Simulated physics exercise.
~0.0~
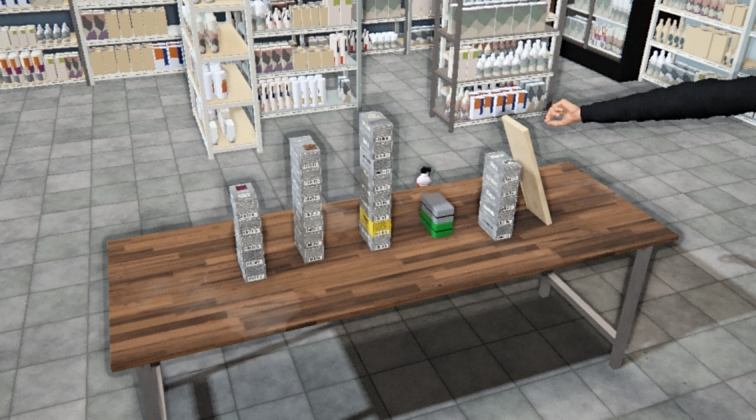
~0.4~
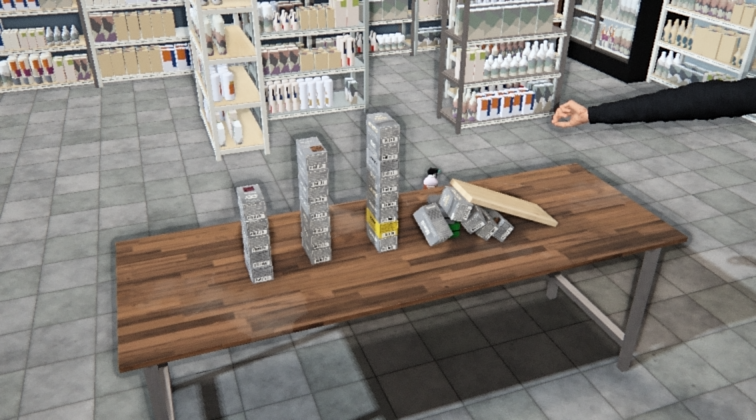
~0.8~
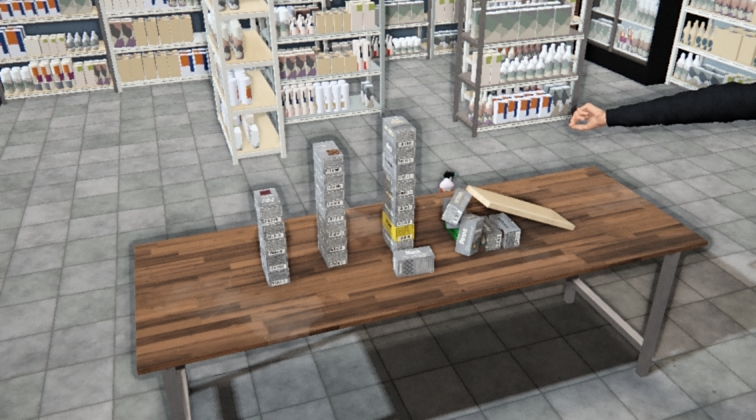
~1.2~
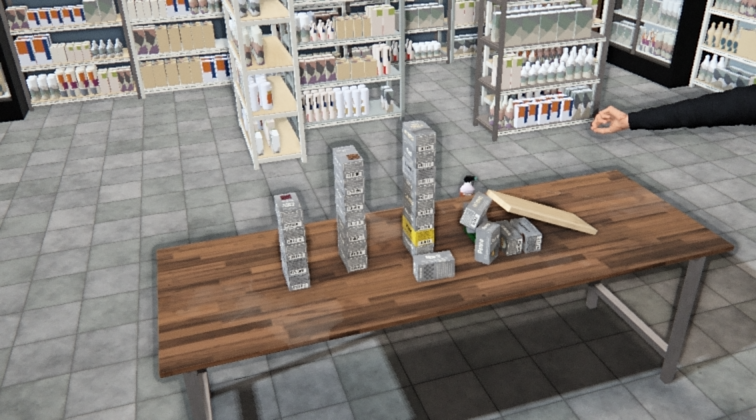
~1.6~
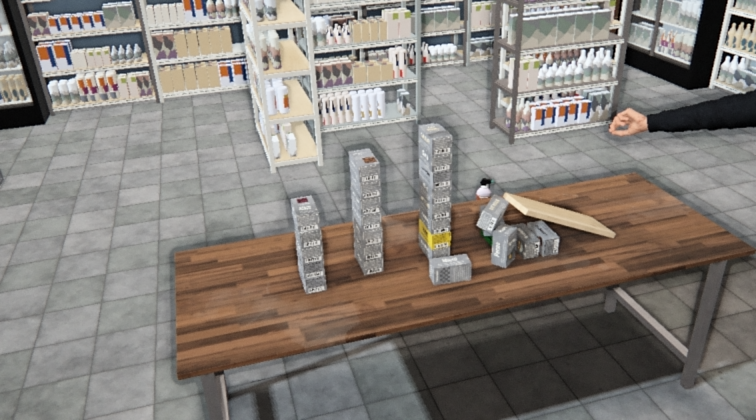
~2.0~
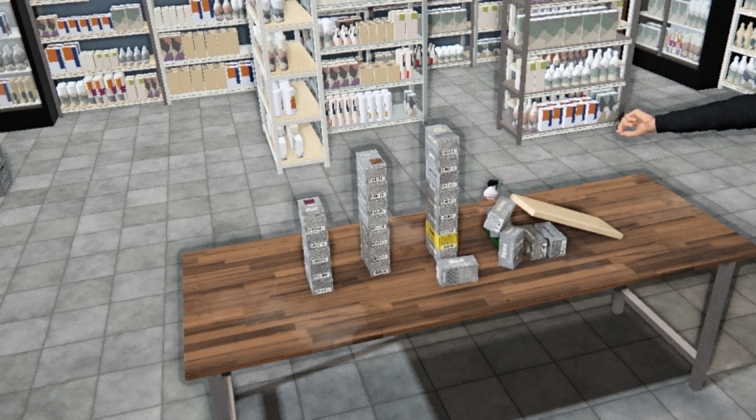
In a shop with tiled floor and stocked shelves, seen from above at an angle, a wooden table holds several columns of grey packets. Three taller columns stand to the left, one with a yellow packet low down, while a short stack with a green packet sits between them and a column at the right. A dark-sleeved arm reaches in from the right beside a pale board, which tips left into the nearest column. The column topples over the short stack, and one packet lands farther left. The board settles at a slant on the fallen packets, and the three left columns remain standing.
